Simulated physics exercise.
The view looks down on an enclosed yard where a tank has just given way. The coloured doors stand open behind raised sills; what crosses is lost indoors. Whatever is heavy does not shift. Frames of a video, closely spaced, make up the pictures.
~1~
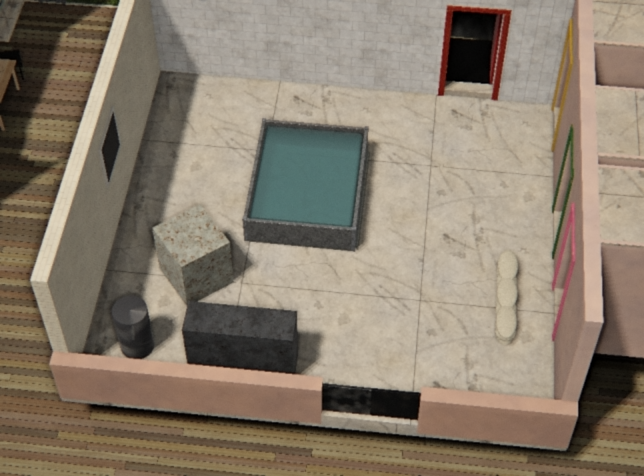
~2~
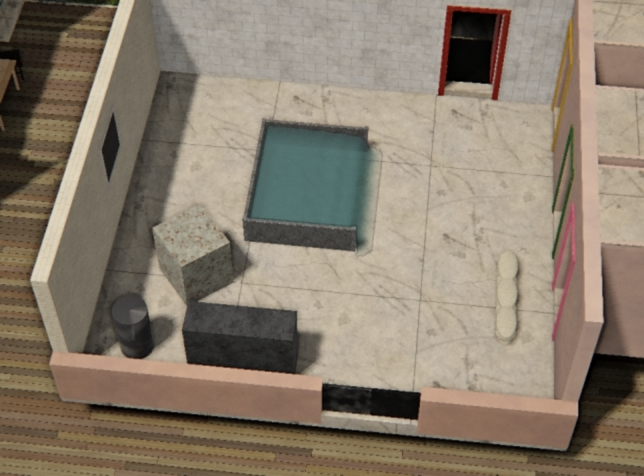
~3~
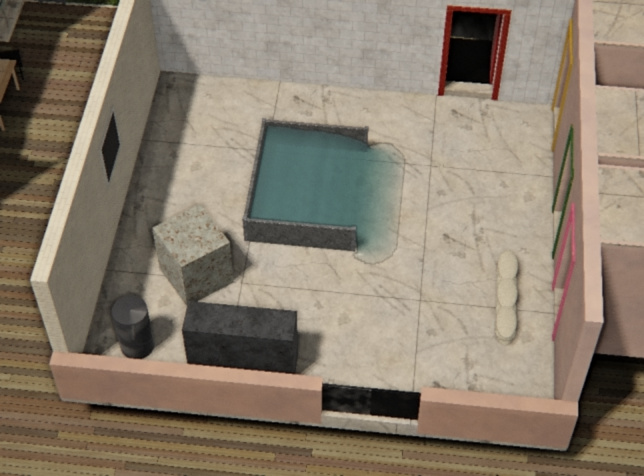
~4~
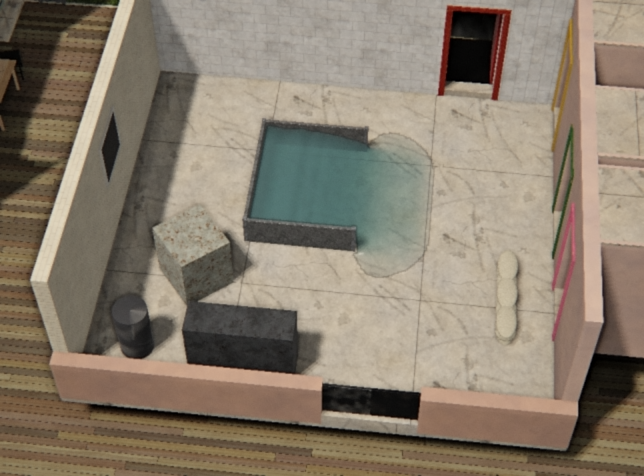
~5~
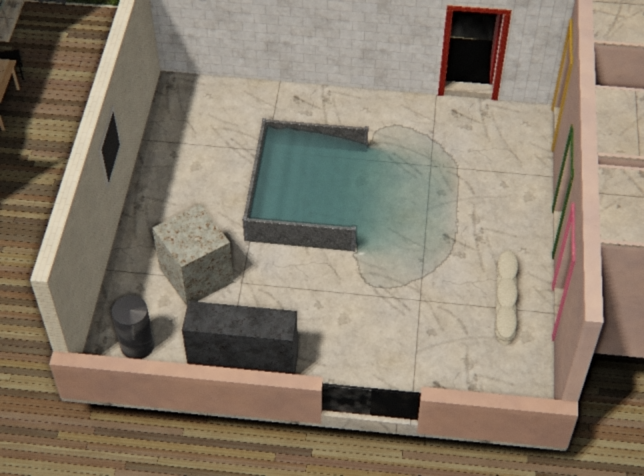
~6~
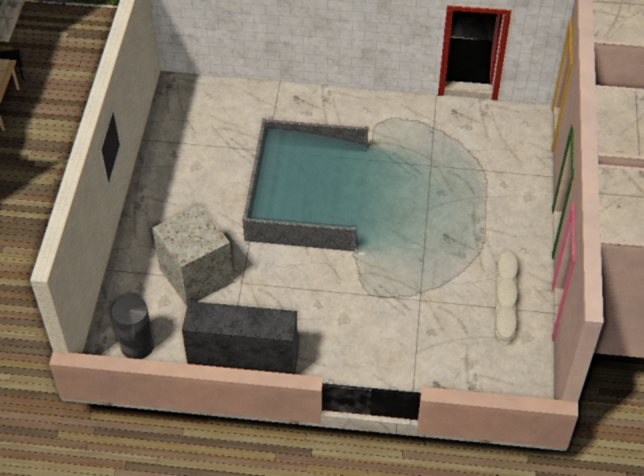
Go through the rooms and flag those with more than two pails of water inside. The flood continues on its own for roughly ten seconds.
Yellow door - flagged, pink door - not flagged, red door - not flagged, green door - flagged.
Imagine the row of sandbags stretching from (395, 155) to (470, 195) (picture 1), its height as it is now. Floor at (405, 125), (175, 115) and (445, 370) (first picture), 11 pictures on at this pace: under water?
Results in turn: Reached, then unreached, then unreached.
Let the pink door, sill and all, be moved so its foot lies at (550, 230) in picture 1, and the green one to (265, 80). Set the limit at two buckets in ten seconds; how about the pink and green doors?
One by one: The pink one passes that mark, the green one keeps below it.
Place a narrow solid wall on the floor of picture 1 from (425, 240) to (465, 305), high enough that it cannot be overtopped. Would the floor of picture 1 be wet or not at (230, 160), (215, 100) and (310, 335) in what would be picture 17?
Results in sequence: Bone-dry / bone-dry / bone-dry.
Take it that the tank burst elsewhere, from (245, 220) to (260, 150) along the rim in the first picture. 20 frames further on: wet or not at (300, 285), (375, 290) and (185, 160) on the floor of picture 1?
In that order: Flooded, free of water, covered.
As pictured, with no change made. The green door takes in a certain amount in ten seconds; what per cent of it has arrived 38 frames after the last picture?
It would be roughly 100 percent of the ten-second total.
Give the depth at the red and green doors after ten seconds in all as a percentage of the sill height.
Roughly 30 and 70 %.
A moment on, water covers 25 % of the floor; the yellow door not reached, the pink door not reached, the red door not reached, the green door under two buckets in.
Next, water covers 35 % of the floor; the yellow door wet at the sill, nothing in, the pink door wet at the sill, nothing in, the red door wet at the sill, nothing in, the green door far over two buckets in.
Then, water covers 40 % of the floor; the yellow door over two buckets in, the pink door wet at the sill, nothing in, the red door wet at the sill, nothing in, the green door far over two buckets in.
Later, water covers 55 % of the floor; the yellow door over two buckets in, the pink door wet at the sill, nothing in, the red door wet at the sill, nothing in, the green door far over two buckets in.
In the end, water covers 80 % of the floor; the yellow door over two buckets in, the pink door wet at the sill, nothing in, the red door wet at the sill, nothing in, the green door far over two buckets in.
